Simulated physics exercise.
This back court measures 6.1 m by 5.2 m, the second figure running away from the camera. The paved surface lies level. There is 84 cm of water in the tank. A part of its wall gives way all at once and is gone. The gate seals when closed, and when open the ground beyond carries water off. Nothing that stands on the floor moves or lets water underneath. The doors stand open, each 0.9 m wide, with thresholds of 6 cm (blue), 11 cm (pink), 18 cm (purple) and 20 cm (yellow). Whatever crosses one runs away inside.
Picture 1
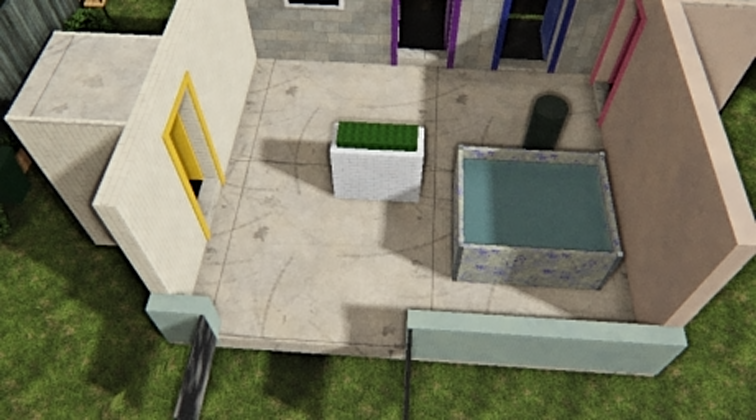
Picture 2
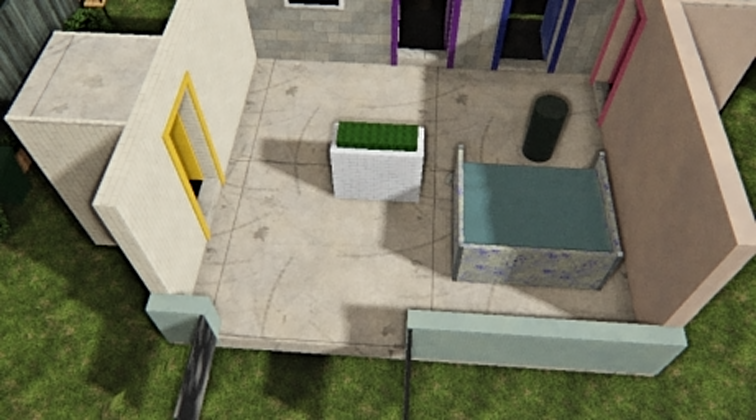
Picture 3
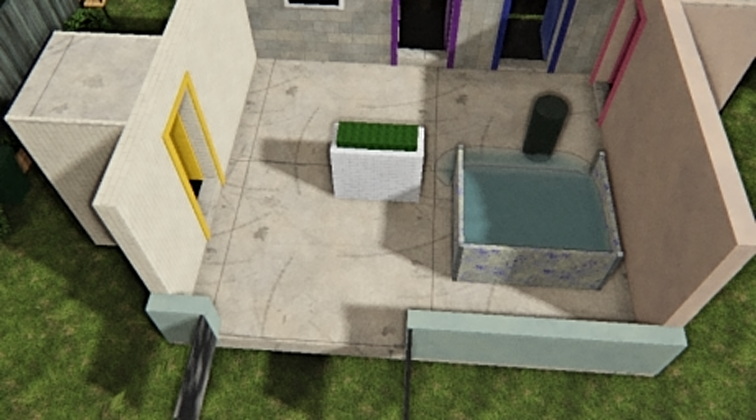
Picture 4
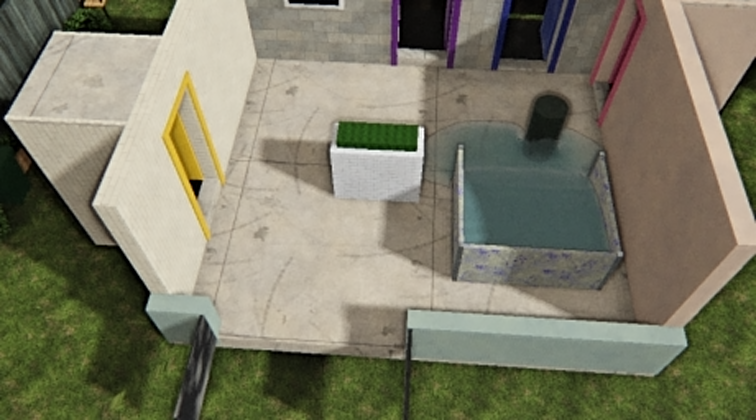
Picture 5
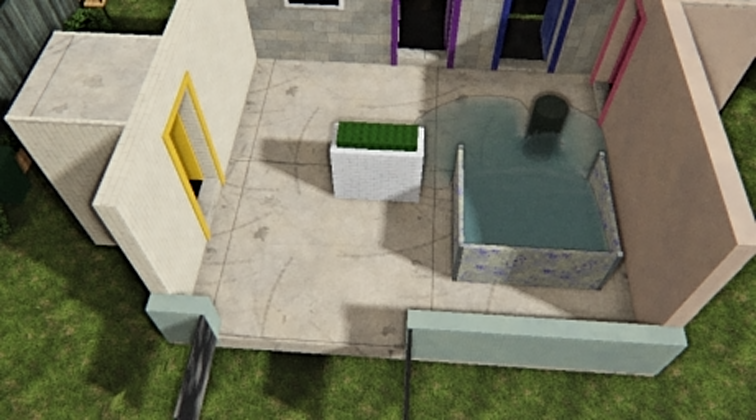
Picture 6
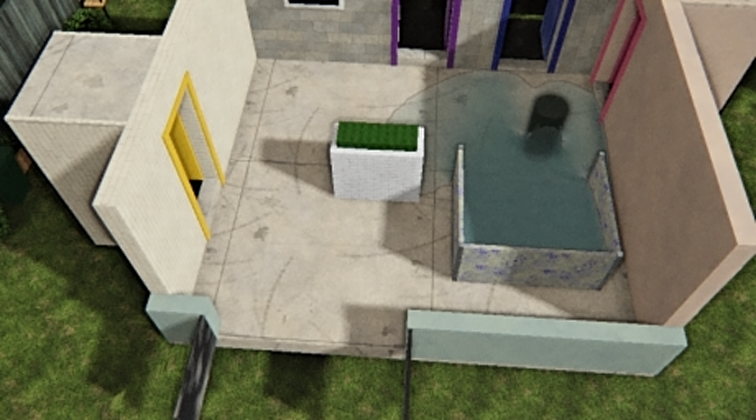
The clip shows a walled paved court with a water-filled tank beside a white planter; the tank's far wall disappears, and water pours out, spreading across the paving around a dark cylinder and back toward the house wall.
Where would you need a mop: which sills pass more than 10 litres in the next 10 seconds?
The water let in: At the blue door it passes the limit; at the pink door it passes the limit; at the purple door it exceeds the limit; at the yellow door it does not reach the limit.
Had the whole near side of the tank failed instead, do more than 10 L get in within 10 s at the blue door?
Against that limit: Blue past it.
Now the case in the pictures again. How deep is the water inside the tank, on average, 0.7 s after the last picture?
About 32 cm.
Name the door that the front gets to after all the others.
It is the yellow one.
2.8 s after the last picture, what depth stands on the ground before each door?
Depths in cm: Blue 16, pink 16, purple 16, yellow 3.
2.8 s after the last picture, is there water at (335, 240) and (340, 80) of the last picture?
In turn: Still dry, flooded.
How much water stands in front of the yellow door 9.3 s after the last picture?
Roughly 6.0 cm deep.
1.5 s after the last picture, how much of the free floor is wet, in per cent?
Near 45 per cent is wet.
Then, 0.7 s after the last picture water covers 40 % of the floor and is deepest (45 cm) near (583, 74); blue door 23 cm at the sill, 62 L in, pink door 16 cm at the sill, 7 L in, purple door 35 cm at the sill, 9 L in, yellow door not reached.
Then, 1.5 s after the last picture water covers 45 % of the floor and is deepest (36 cm) near (502, 70); blue door 27 cm at the sill, 181 L in, pink door 19 cm at the sill, 20 L in, purple door 28 cm at the sill, 63 L in, yellow door not reached.
Then, 2.8 s after the last picture water covers 60 % of the floor and is deepest (28 cm) near (266, 66); blue door 16 cm at the sill, 295 L in, pink door 16 cm at the sill, 53 L in, purple door 16 cm at the sill, 84 L in, yellow door 3 cm at the sill, 0 L in.
Then, 5.3 s after the last picture water covers 90 % of the floor and is deepest (16 cm) near (190, 306); blue door 9 cm at the sill, 346 L in, pink door 9 cm at the sill, 69 L in, purple door 7 cm at the sill, 85 L in, yellow door 8 cm at the sill, 0 L in.
Then, 9.3 s after the last picture water covers 95 % of the floor and is deepest (10 cm) near (187, 318); blue door 5 cm at the sill, 352 L in, pink door 5 cm at the sill, 69 L in, purple door 7 cm at the sill, 85 L in, yellow door 6 cm at the sill, 0 L in.
